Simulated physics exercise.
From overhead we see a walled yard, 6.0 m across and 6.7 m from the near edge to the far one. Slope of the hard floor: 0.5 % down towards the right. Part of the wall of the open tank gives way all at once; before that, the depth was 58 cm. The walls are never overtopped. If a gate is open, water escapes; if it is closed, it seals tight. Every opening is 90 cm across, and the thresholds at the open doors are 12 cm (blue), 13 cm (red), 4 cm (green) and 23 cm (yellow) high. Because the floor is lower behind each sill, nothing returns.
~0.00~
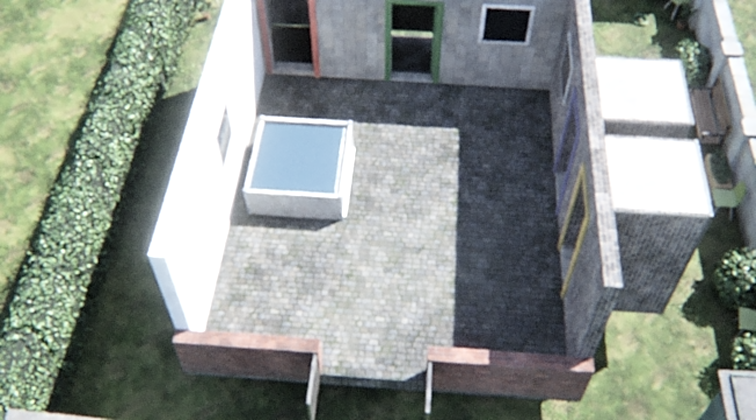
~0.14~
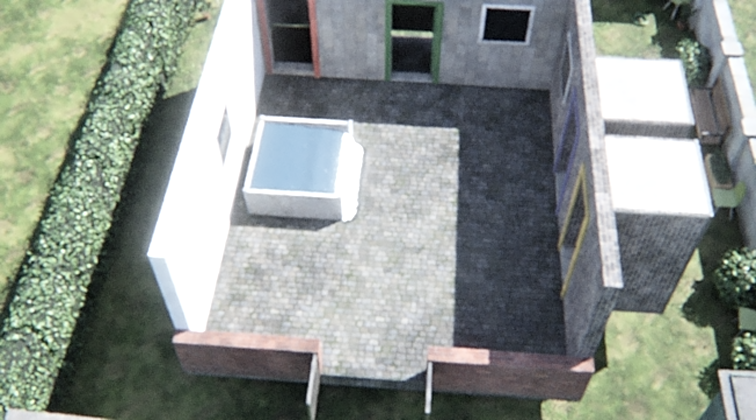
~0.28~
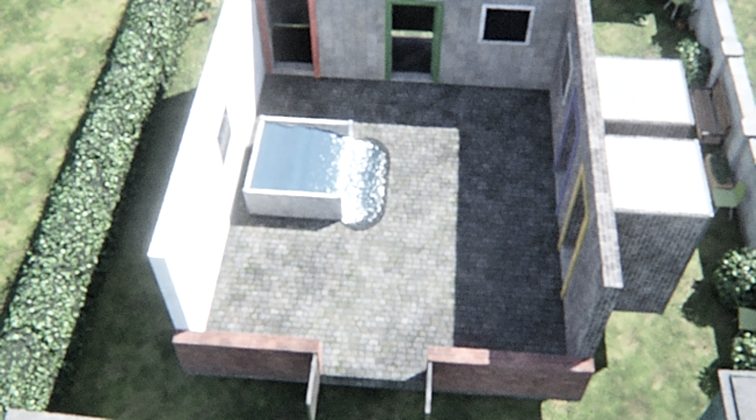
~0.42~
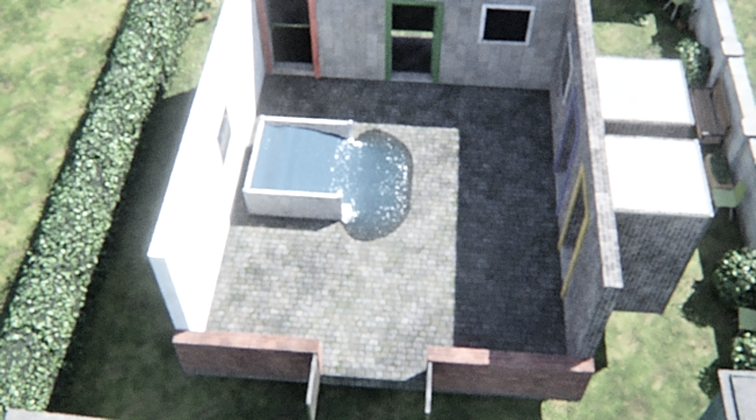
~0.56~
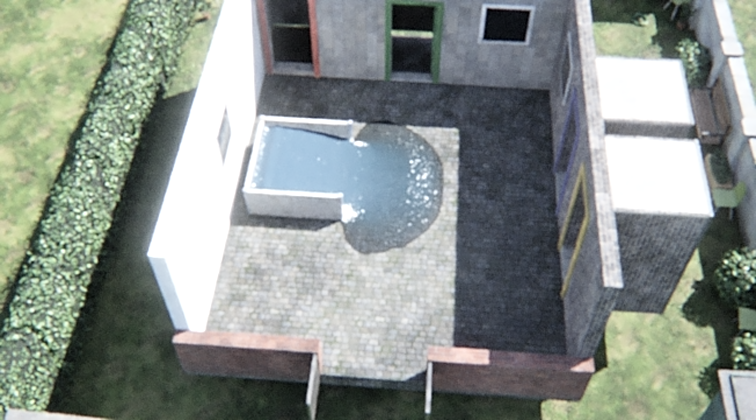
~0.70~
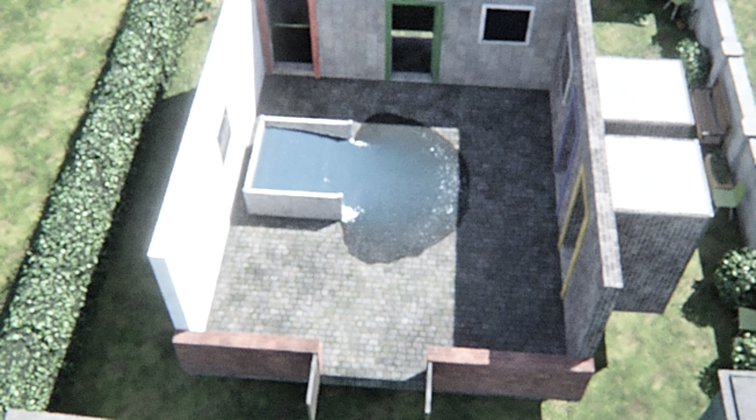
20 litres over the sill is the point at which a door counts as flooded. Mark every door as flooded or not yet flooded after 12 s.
After that time, blue door: Flooded; red door: Not yet flooded; green door: Not yet flooded; yellow door: Not yet flooded.
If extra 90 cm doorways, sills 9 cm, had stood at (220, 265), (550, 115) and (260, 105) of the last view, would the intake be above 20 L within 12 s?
Taking them in order, the first gets too little, the second enough and the third too little.
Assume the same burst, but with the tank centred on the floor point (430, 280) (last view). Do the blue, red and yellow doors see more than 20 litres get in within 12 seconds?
Blue: Within limit; red: Within limit; yellow: Too much.
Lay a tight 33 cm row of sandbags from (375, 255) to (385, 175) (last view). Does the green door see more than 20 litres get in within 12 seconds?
So green goes beyond.
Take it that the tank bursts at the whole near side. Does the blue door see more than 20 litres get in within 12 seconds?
Note: Blue door, short of the mark.
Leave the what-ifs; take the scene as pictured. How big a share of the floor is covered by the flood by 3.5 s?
Close to 55 in a hundred parts are wet.
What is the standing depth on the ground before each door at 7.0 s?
Centimetres: Blue 6 / red 2 / green 5 / yellow 8.
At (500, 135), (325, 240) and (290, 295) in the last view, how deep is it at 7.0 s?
6, 0 and 2 cm.
After 1.4 s water covers 40 % of the floor and is deepest (22 cm) near (351, 199); blue door 18 cm at the sill, 0 L in, red door not reached, green door not reached, yellow door not reached.
After 2.2 s water covers 50 % of the floor and is deepest (27 cm) near (551, 189); blue door 25 cm at the sill, 45 L in, red door not reached, green door 3 cm at the sill, 0 L in, yellow door 18 cm at the sill, 0 L in.
After 3.5 s water covers 55 % of the floor and is deepest (24 cm) near (563, 378); blue door 16 cm at the sill, 94 L in, red door not reached, green door 2 cm at the sill, 0 L in, yellow door 13 cm at the sill, 0 L in.
After 7.0 s water covers 85 % of the floor and is deepest (10 cm) near (557, 285); blue door 6 cm at the sill, 101 L in, red door 2 cm at the sill, 0 L in, green door 5 cm at the sill, 3 L in, yellow door 8 cm at the sill, 0 L in.
After 12.0 s water covers 100 % of the floor and is deepest (8 cm) near (236, 199); blue door 5 cm at the sill, 101 L in, red door 5 cm at the sill, 0 L in, green door 3 cm at the sill, 4 L in, yellow door 6 cm at the sill, 0 L in.
